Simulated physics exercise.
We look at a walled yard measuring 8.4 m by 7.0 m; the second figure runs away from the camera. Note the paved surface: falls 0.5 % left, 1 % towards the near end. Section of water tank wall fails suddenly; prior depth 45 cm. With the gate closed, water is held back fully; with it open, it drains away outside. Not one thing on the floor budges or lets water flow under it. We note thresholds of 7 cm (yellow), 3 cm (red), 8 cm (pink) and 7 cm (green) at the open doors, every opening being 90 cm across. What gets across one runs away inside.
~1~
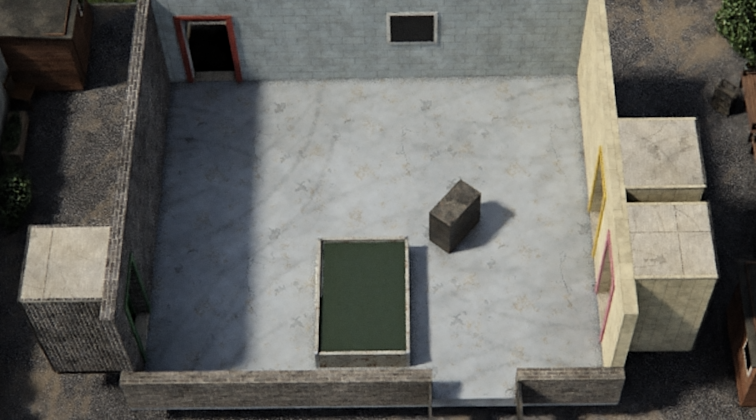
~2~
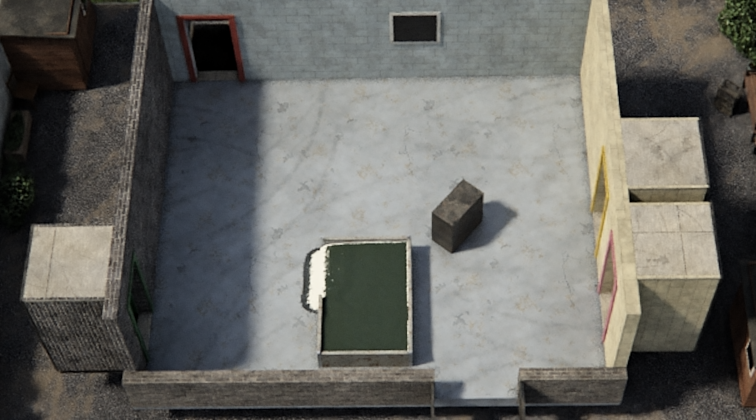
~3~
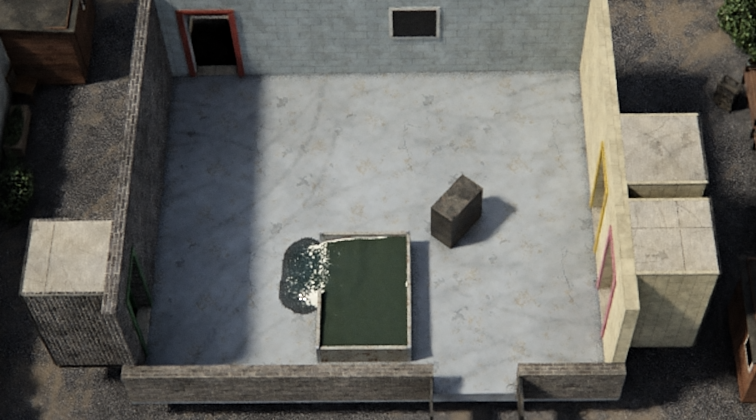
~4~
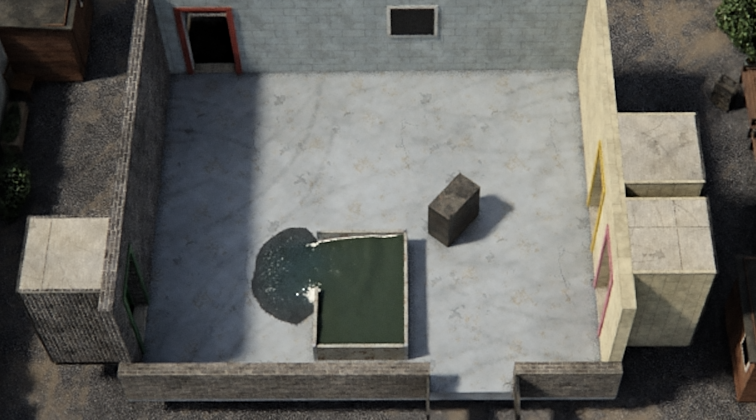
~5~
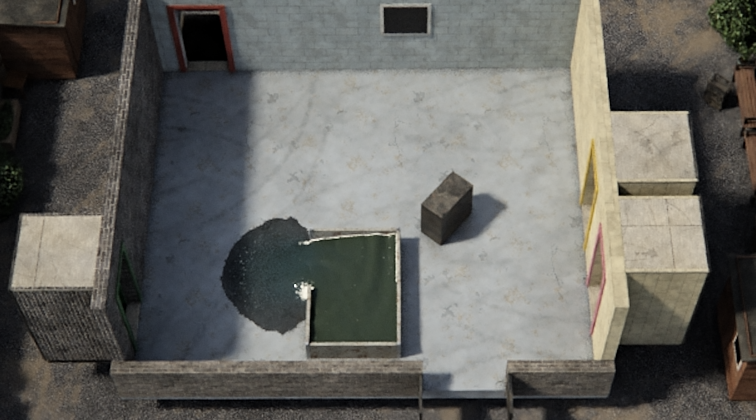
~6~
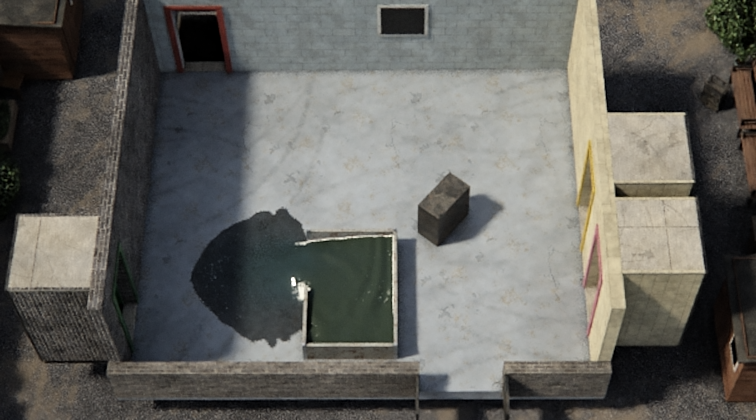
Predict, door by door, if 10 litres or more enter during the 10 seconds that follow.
The yellow door remains shy of the limit. The red door overtops the limit. The pink door remains shy of the limit. The green door overtops the limit.
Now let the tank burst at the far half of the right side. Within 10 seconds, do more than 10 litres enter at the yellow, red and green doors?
Against that limit: Yellow over, red under, green under.
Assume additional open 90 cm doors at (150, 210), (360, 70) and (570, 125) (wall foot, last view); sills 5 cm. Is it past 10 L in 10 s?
So, in the order given, it's beyond the mark, then shy of the mark, then shy of the mark.
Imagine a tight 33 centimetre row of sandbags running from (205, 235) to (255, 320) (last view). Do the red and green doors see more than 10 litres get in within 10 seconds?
Then the red door is over the mark and the green door is short of it.
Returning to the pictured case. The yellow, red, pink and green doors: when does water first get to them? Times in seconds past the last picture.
Arrival: Yellow not within the 10 s, red 3.0 s, pink not within the 10 s, green 0.8 s.
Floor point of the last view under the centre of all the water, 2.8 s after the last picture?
I'd put it close to (256, 272).
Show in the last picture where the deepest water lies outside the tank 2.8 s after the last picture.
Look at roughly (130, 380).
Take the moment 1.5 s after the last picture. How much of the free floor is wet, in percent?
I'd say around 20 % is wet.
Then, 0.7 s after the last picture water covers 15 % of the floor and is deepest (26 cm) near (301, 259); yellow door not reached, red door not reached, pink door not reached, green door not reached.
Then, 1.5 s after the last picture water covers 20 % of the floor and is deepest (21 cm) near (150, 276); yellow door not reached, red door not reached, pink door not reached, green door 15 cm at the sill, 12 L in.
Then, 2.8 s after the last picture water covers 25 % of the floor and is deepest (21 cm) near (130, 380); yellow door not reached, red door not reached, pink door not reached, green door 13 cm at the sill, 44 L in.
Then, 5.3 s after the last picture water covers 40 % of the floor and is deepest (14 cm) near (130, 380); yellow door not reached, red door 8 cm at the sill, 43 L in, pink door not reached, green door 11 cm at the sill, 78 L in.
Then, 9.3 s after the last picture water covers 55 % of the floor and is deepest (10 cm) near (130, 380); yellow door not reached, red door 4 cm at the sill, 70 L in, pink door not reached, green door 7 cm at the sill, 91 L in.
